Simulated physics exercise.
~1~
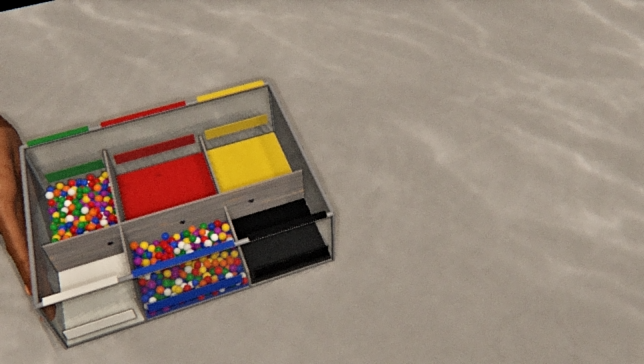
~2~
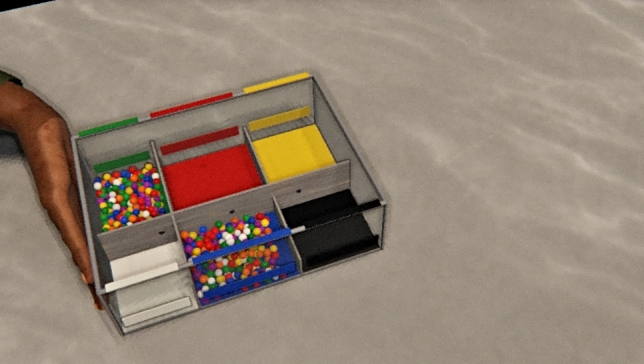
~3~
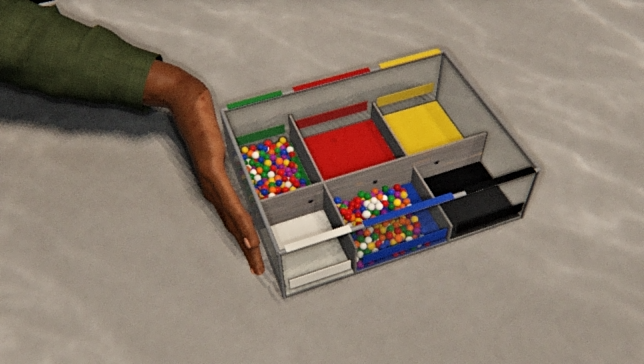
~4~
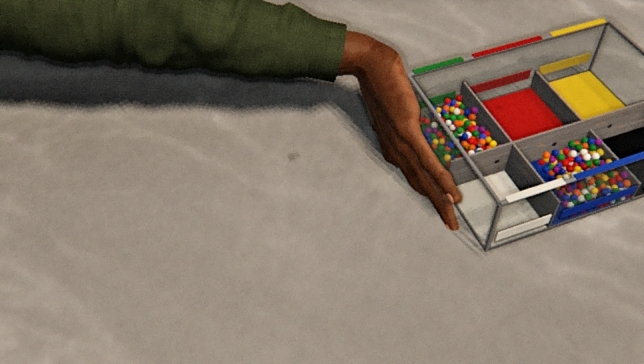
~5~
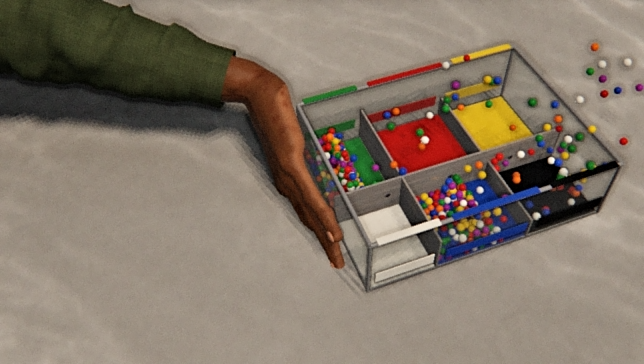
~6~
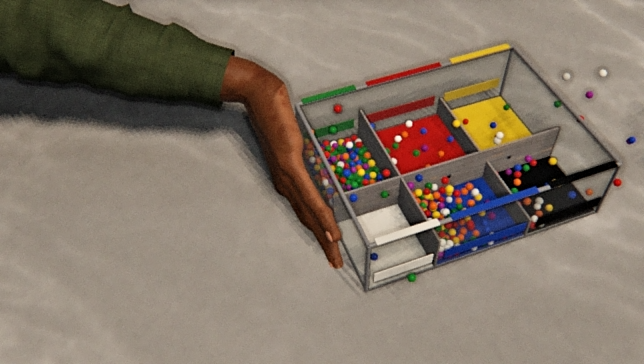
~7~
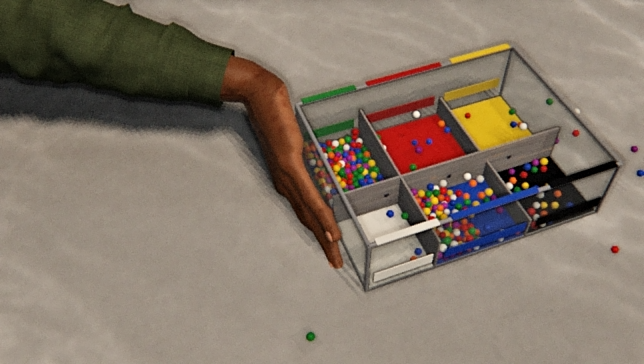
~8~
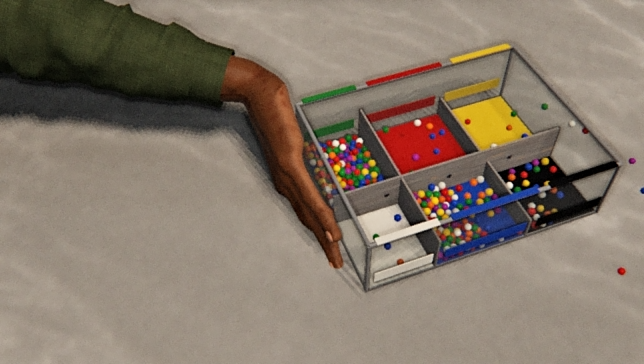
A clear-sided tray of six compartments slides right across a pale, wavy-patterned surface, seen from above at an angle, with a hand in a dark green sleeve against its left end. Multicoloured beads fill the green compartment at back left and the blue one at front middle, while the red, yellow, white and black ones are empty. The tray reaches the right edge of the view, then moves back left, and beads fly up and scatter rightward. Some land in other compartments and a few drop outside. The tray rests with most beads still in green and blue.
